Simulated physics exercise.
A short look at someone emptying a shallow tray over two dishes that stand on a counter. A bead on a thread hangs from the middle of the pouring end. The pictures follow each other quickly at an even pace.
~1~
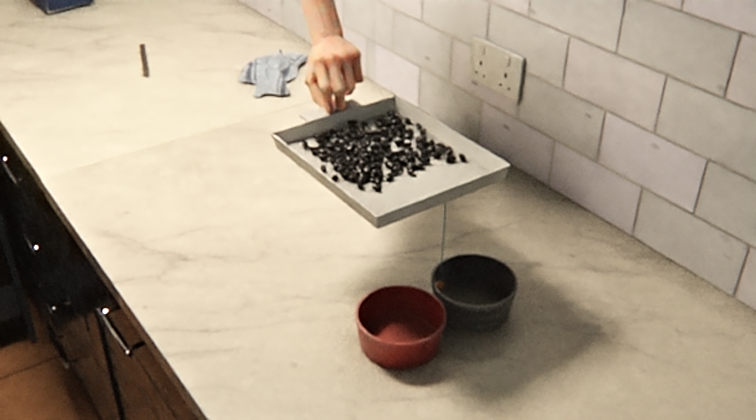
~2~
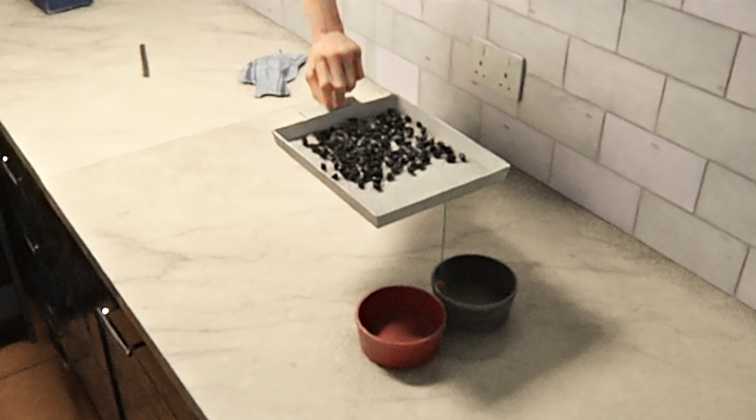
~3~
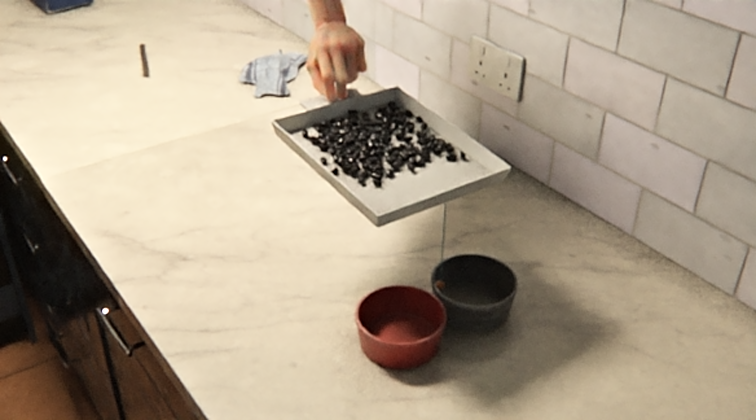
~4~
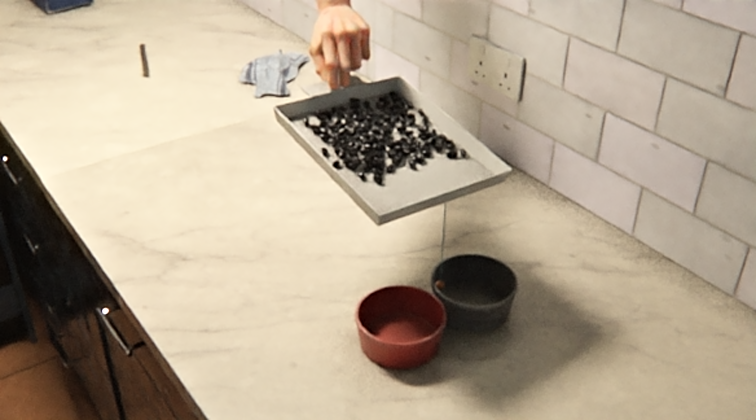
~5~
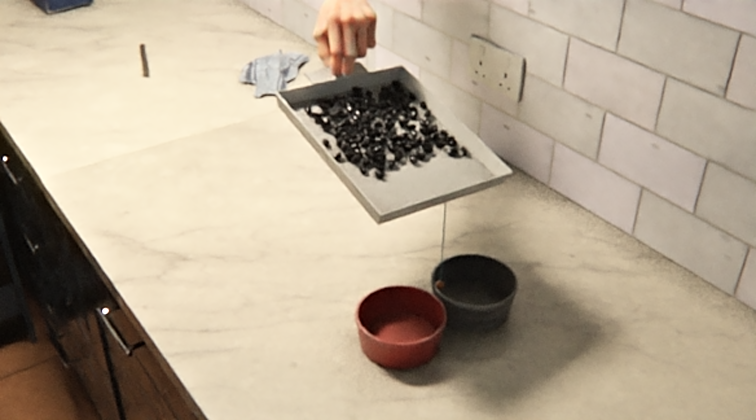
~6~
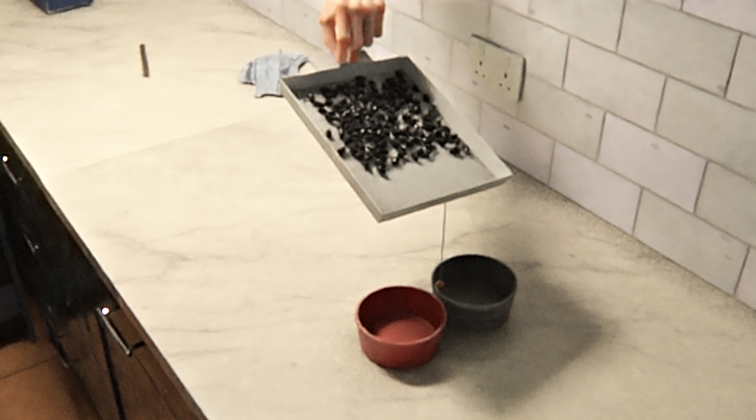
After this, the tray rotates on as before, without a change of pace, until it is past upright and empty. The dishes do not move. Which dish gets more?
More goes to the right dish.
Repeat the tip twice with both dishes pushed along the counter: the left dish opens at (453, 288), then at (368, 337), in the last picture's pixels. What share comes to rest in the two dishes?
The first gives 40 %, the second 20 %.
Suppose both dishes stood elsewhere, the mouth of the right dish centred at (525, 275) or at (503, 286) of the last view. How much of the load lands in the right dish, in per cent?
Near 50 % and 70 %.
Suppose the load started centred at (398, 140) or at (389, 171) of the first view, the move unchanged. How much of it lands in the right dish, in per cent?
First some 50, then 30 per cent.
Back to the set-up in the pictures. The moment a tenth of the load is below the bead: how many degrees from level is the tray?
At some 80 degrees.
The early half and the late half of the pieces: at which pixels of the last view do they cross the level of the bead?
Early half (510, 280), late half (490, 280).
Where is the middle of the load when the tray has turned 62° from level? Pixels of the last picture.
Close to (472, 175).
Soon, tray tipped steeply; nearly all on the tray; a stray few in the air.
A while on, tray tipped right over; about two thirds on the tray; a stray few in the left dish; a small part in the right dish; about a quarter outside both; a small part in the air.
Towards the end, tray tipped past a quarter turn; a stray few in the left dish; about half in the right dish; about half outside both.
Finally, tray tipped past a quarter turn; a stray few in the left dish; about half in the right dish; about half outside both.
